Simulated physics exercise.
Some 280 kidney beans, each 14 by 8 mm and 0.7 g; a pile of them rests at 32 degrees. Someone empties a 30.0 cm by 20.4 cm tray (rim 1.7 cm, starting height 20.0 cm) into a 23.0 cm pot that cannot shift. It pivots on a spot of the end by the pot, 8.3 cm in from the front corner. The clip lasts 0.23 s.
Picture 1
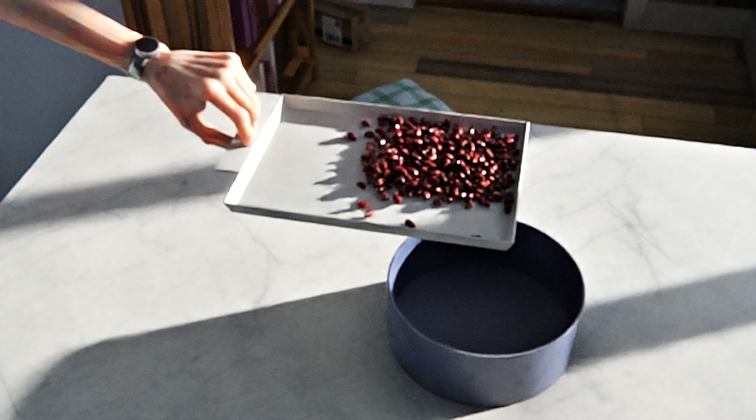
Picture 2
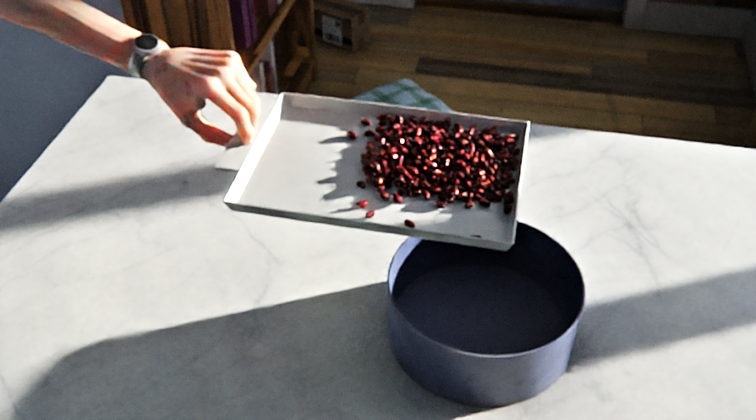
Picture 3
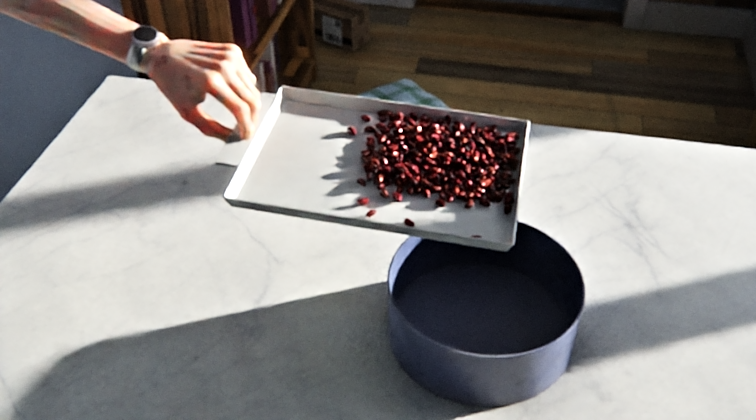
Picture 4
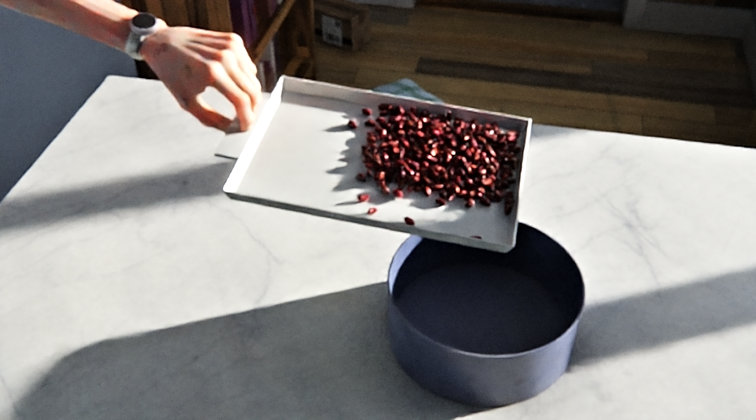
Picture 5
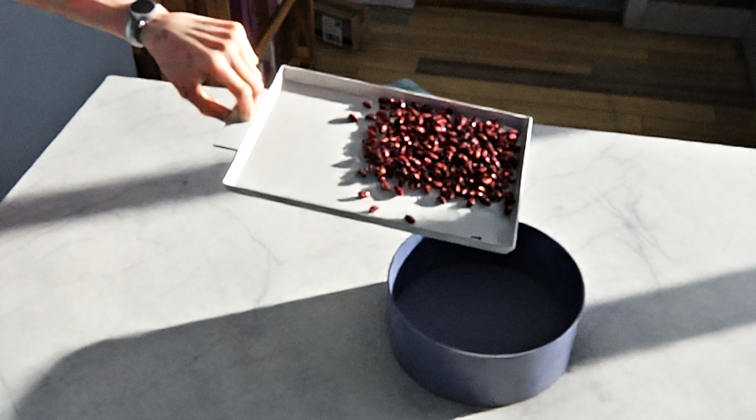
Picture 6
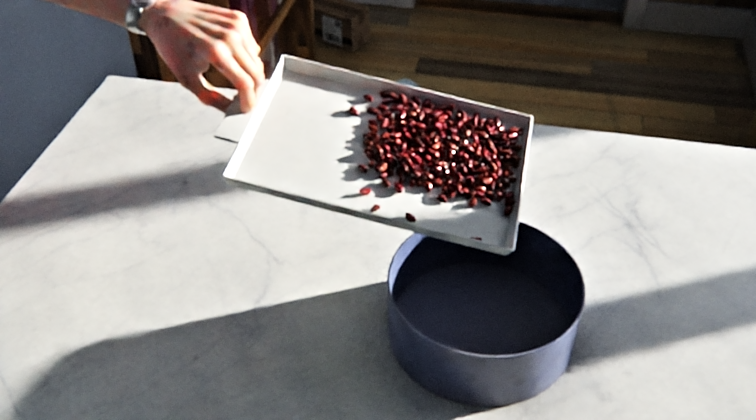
A hand wearing a watch slowly raised the left end of a pale tray above a marble counter, tilting it slightly toward a dark round pot, while the pile of dark red beans barely moved.
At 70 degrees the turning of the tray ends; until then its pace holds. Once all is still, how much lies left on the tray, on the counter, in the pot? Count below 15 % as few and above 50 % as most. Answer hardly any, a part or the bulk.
Tray hardly any, counter hardly any, pot the bulk.
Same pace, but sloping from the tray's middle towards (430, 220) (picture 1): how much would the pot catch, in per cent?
About 95 per cent.
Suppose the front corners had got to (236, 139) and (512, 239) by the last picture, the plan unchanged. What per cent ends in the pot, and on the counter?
Pot 45, counter 35.
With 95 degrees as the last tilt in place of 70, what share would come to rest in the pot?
Then about 100 per cent.
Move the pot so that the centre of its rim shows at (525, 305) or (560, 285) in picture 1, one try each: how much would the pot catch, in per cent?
About 95 and 90 per cent.
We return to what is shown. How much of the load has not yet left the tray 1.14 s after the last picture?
About 20 per cent.
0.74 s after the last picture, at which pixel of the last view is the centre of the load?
Around (506, 202).
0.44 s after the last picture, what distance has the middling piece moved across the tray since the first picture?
Some 4 cm.
Then, 0.44 s after the last picture, tilt 39 degrees; the tray holds 100 %, the pot 0 %.
Then, 0.74 s after the last picture, tilt 58 degrees; the tray holds 90 %, the pot 5 %.
Then, 1.14 s after the last picture, tilt 70 degrees; the tray holds 20 %, the pot 65 %.
In the end, tray 5 %, counter 0 %, pot 95 %.
